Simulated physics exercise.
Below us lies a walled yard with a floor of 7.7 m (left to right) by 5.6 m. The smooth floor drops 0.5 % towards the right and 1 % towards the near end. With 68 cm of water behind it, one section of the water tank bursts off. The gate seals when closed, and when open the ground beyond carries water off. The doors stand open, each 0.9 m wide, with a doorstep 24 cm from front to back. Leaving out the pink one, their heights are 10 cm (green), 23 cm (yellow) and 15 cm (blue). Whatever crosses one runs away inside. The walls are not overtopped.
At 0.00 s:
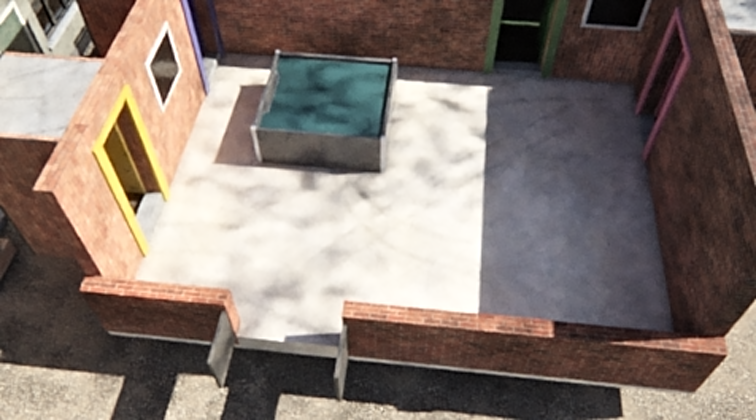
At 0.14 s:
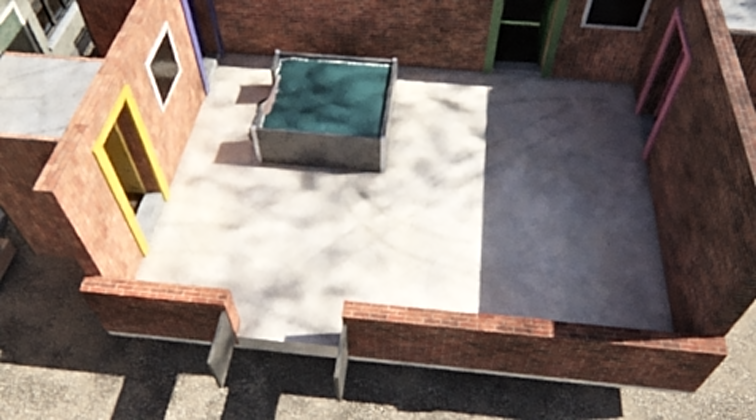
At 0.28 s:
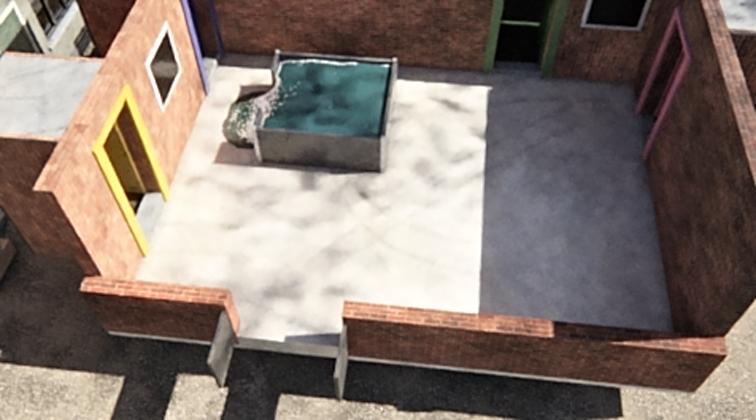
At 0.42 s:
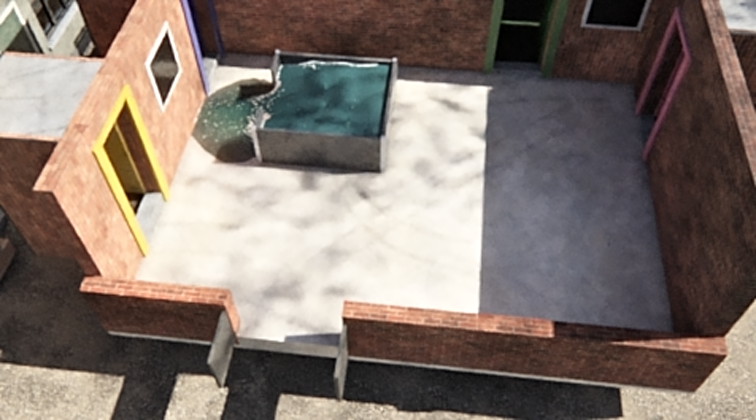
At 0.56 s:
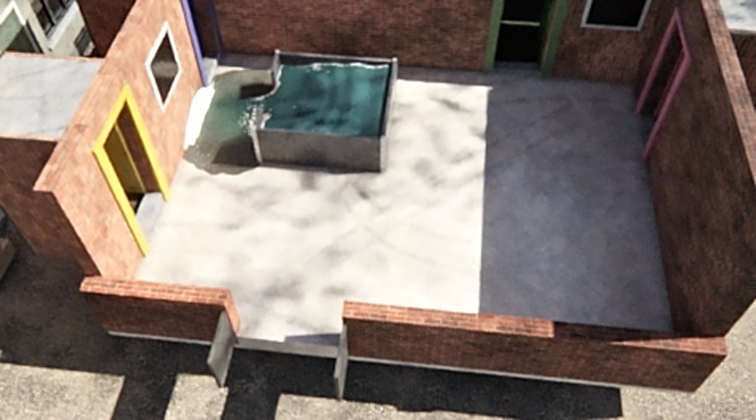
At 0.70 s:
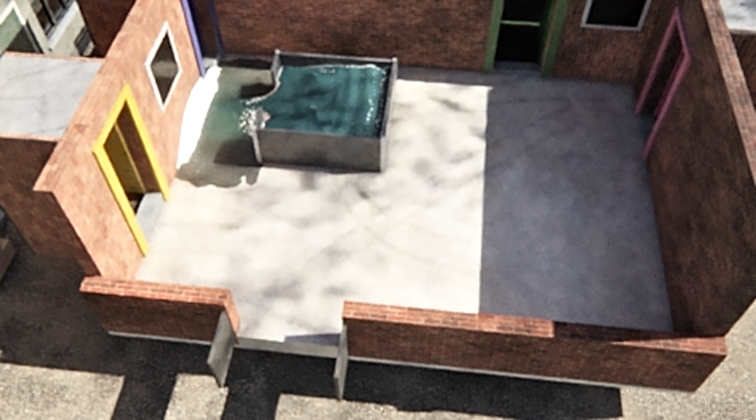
Dark green water sits still in a raised tank inside a brick-walled yard, then bursts through the tank's left side. It spills onto the pale floor in a rounded, foaming sheet, spreads to the left wall, and runs along it to the blue door as ripples cross the tank.
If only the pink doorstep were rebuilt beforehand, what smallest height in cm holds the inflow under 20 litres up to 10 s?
It would have to be roughly 7.5 cm high.
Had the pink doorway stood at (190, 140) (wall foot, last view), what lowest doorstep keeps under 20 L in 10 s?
Roughly 32 cm.
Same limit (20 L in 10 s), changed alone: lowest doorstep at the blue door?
Roughly 25 cm at blue.
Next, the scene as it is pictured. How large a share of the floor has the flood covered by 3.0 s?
About 35 per cent.
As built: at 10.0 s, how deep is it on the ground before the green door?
Roughly 2.5 cm deep.
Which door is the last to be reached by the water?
The pink one.
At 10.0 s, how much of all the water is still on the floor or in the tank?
Roughly 86 in a hundred.
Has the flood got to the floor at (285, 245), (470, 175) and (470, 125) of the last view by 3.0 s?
In that order: Under water, dry, dry.
After 1.4 s water covers 10 % of the floor, deepest (46 cm) near (223, 53); it has not reached the pink door.
After 3.0 s water covers 35 % of the floor, deepest (30 cm) near (221, 59); it has not reached the pink door.
After 10.0 s water covers 90 % of the floor, deepest (14 cm) near (656, 363); 7 cm at the pink door, 24 litres in over its 7 cm doorstep.
At the pink door as built, the water arrived by 4.8 s and peaked near 11 cm at 5.4 s.
Run again over the same 10 s with other heights there, 30 litres in over 6.5 cm, 7 litres over 9 cm. The limit of 20 litres is kept from about 7.5 cm up.
